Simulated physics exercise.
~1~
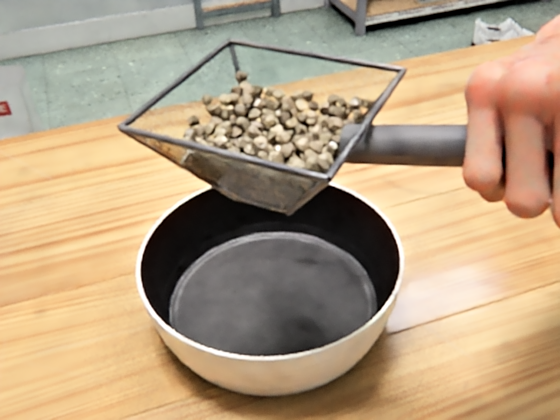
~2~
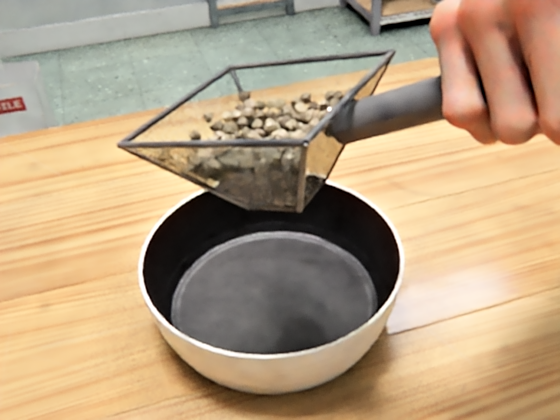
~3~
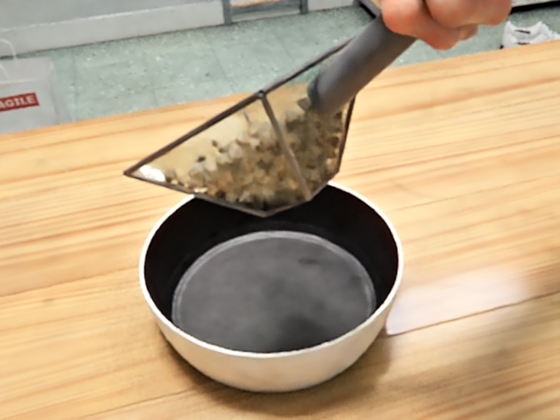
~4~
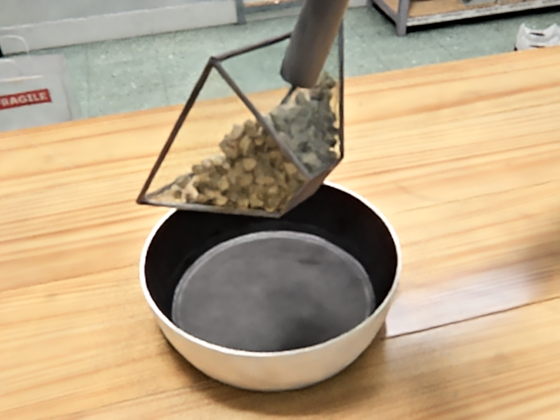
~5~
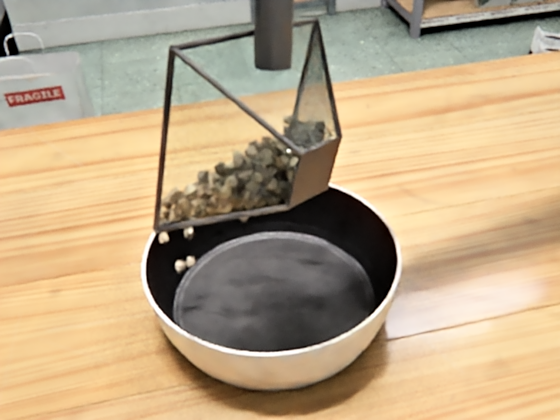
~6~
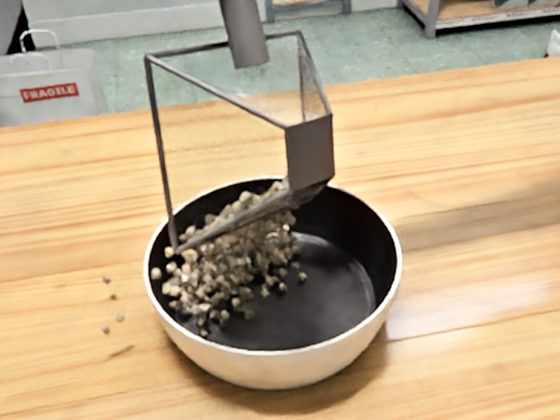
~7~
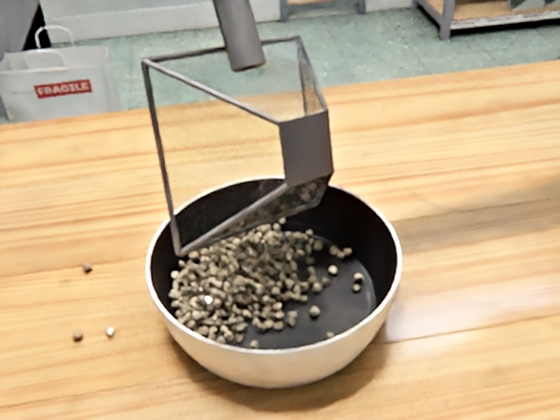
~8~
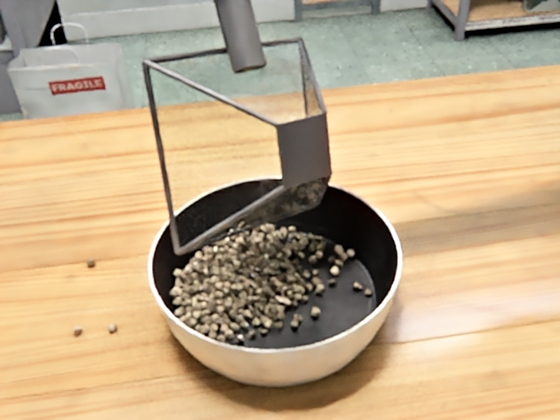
A hand tipped a clear, dark-edged scoop of small greenish-brown pellets steadily over a round pan on a wooden table until they tumbled out, leaving a pile in the pan and three strays on the table, with the emptied scoop still held tilted above.
